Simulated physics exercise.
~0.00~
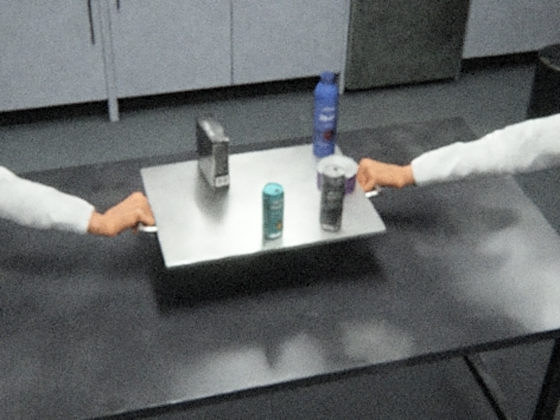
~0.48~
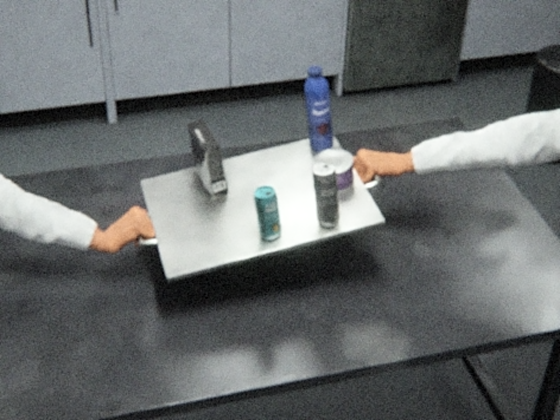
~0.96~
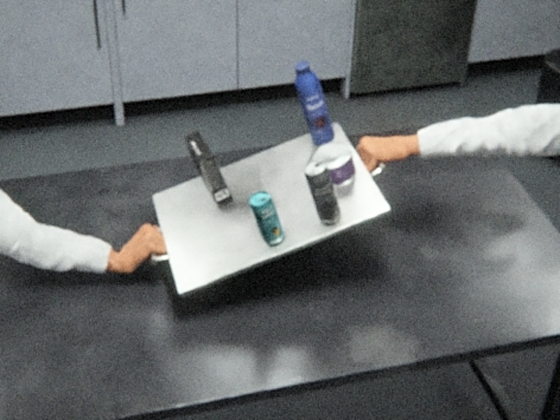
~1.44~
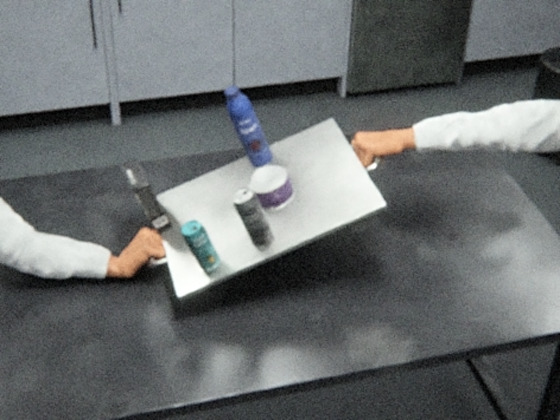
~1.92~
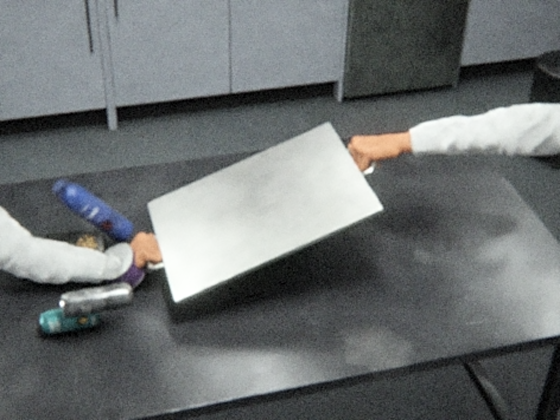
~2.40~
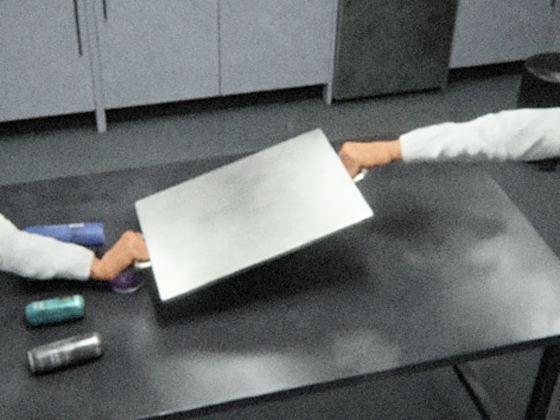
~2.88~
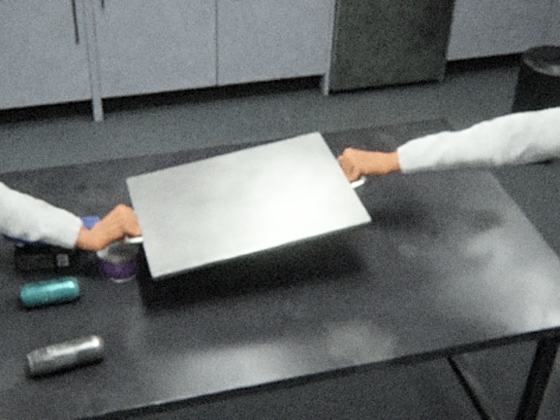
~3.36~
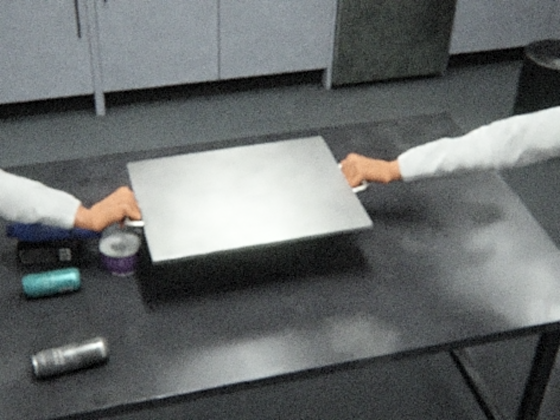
In this clip, two hands tilt a flat tray down to the left above a dark table, and the black packet, turquoise can, grey can, blue bottle and purple tub slide off. The hands bring the emptied tray back toward level, with all five items resting on the table.
